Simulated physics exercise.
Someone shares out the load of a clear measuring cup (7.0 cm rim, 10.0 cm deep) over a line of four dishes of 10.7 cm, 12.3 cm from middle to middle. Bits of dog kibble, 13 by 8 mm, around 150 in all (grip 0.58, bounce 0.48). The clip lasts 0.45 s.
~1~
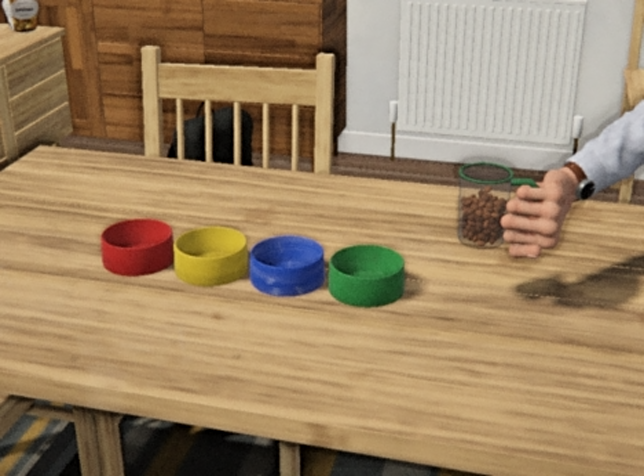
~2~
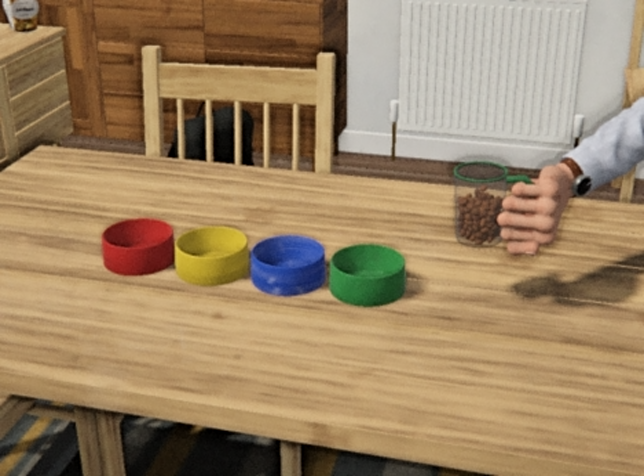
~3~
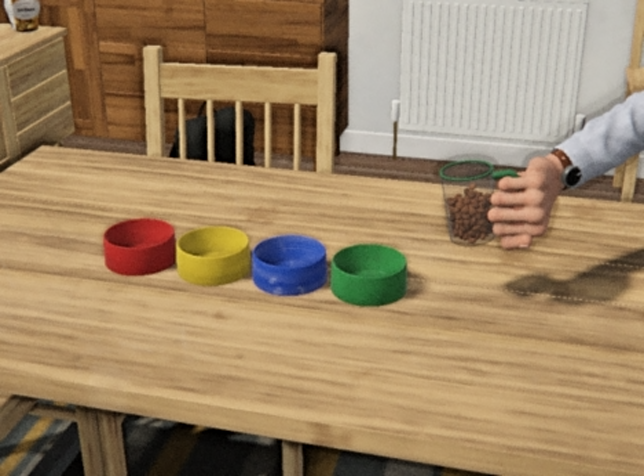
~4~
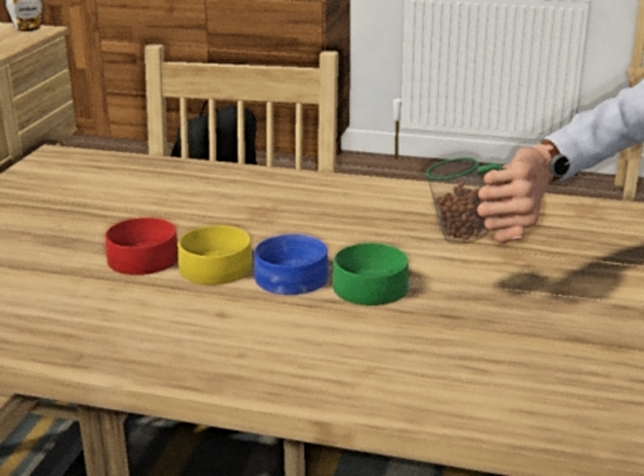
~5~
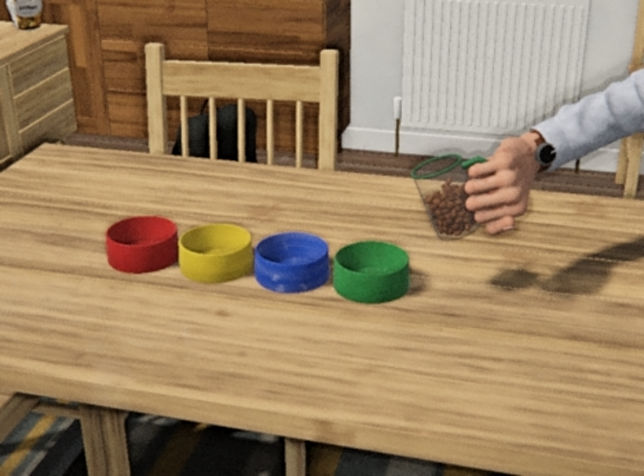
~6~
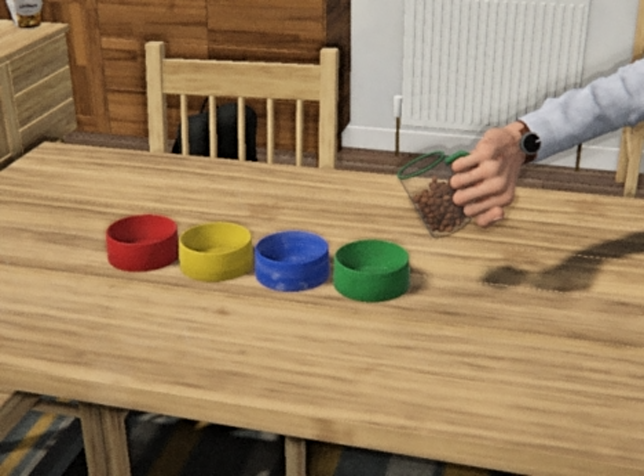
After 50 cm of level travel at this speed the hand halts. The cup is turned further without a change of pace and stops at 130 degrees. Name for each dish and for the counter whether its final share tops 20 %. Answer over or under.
Red: Under, blue: Under, green: Under, yellow: Over, counter: Under.
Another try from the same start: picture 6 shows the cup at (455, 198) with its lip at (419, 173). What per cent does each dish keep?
Red 0, blue 90, green 0, yellow 0.
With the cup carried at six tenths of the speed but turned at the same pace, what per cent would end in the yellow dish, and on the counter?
Yellow 0, counter 0.
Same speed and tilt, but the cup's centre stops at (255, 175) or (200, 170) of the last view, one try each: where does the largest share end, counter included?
Most goes to: Yellow; yellow.
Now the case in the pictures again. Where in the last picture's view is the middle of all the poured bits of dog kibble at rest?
Around (211, 253).
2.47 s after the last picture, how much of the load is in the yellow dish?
Near 95 per cent so far.
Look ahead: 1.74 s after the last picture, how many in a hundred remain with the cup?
About 0 per cent.
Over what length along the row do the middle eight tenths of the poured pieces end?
Some 6 cm.
Then, 1.05 s after the last picture, tilt 105 degrees; cup holds 95 %.
Then, 1.74 s after the last picture, tilt 130 degrees; cup holds 0 %, yellow 95 %.
Then, 2.47 s after the last picture, tilt 130 degrees; cup holds 0 %, yellow 95 %.
In the end, red 0 %, blue 0 %, green 0 %, yellow 95 %, counter 5 %.
